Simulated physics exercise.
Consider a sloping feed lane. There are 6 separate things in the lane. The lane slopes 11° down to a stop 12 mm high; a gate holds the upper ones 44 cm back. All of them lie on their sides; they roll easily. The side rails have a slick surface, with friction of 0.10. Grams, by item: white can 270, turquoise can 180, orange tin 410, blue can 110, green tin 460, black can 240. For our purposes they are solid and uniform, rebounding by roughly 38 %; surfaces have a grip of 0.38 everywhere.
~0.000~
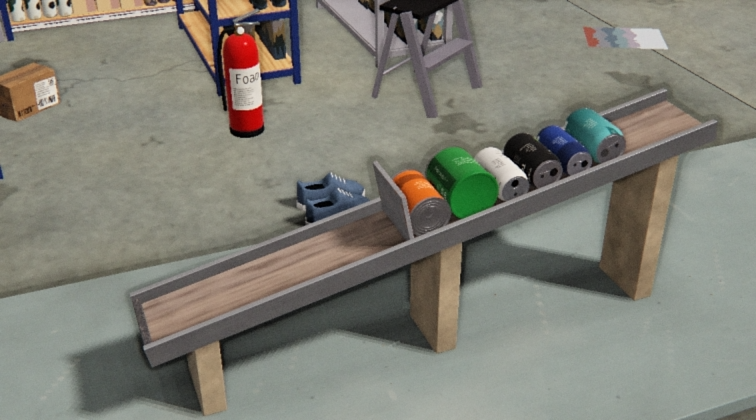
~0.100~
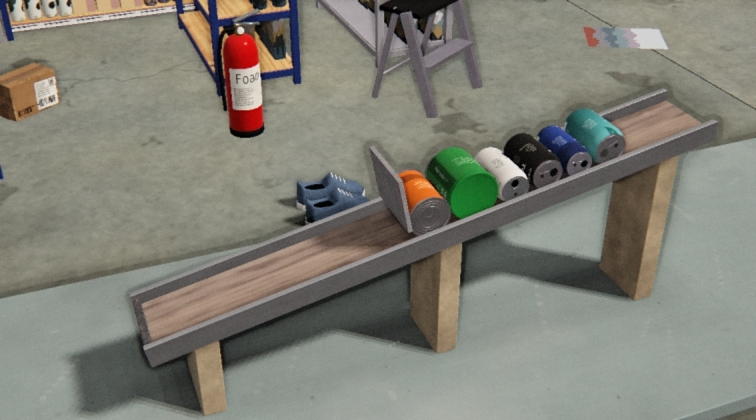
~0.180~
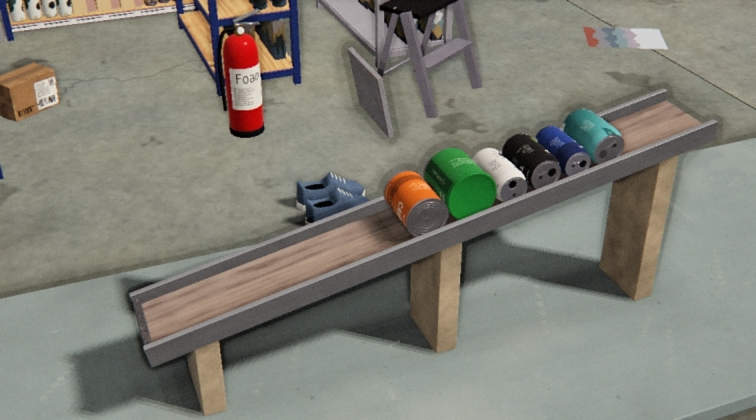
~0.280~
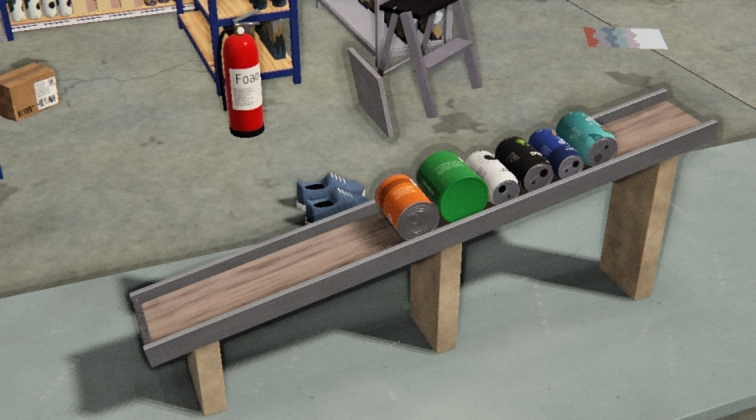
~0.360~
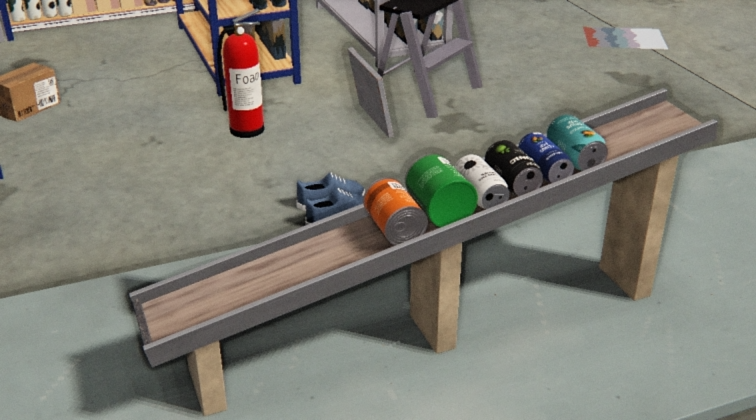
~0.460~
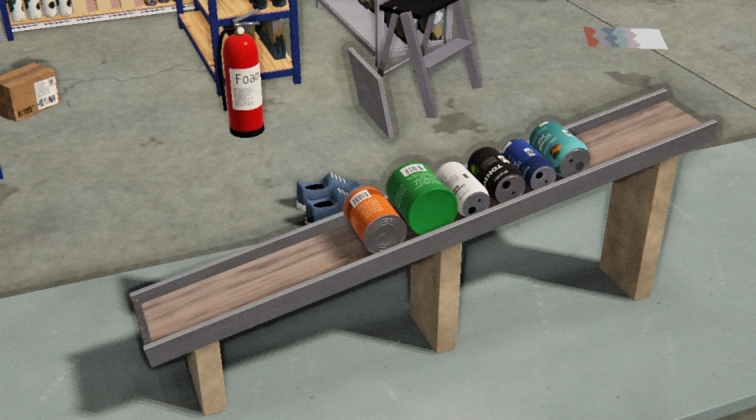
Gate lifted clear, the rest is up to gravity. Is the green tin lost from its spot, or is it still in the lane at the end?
Looks like it makes it over.
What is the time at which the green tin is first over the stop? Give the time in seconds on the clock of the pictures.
Time: Roughly 1.2 s.
Around 0.86 s, leader 10 cm from the stop; green tin near (274, 255).
Around 1.26 s, white can, orange tin and green tin now over the stop.
Around 2.06 s, black can now over the stop; turquoise can not moving; blue can not moving.
Finally (2.6 s), over the stop, white can, orange tin, green tin and black can; the other 2 in the lane.
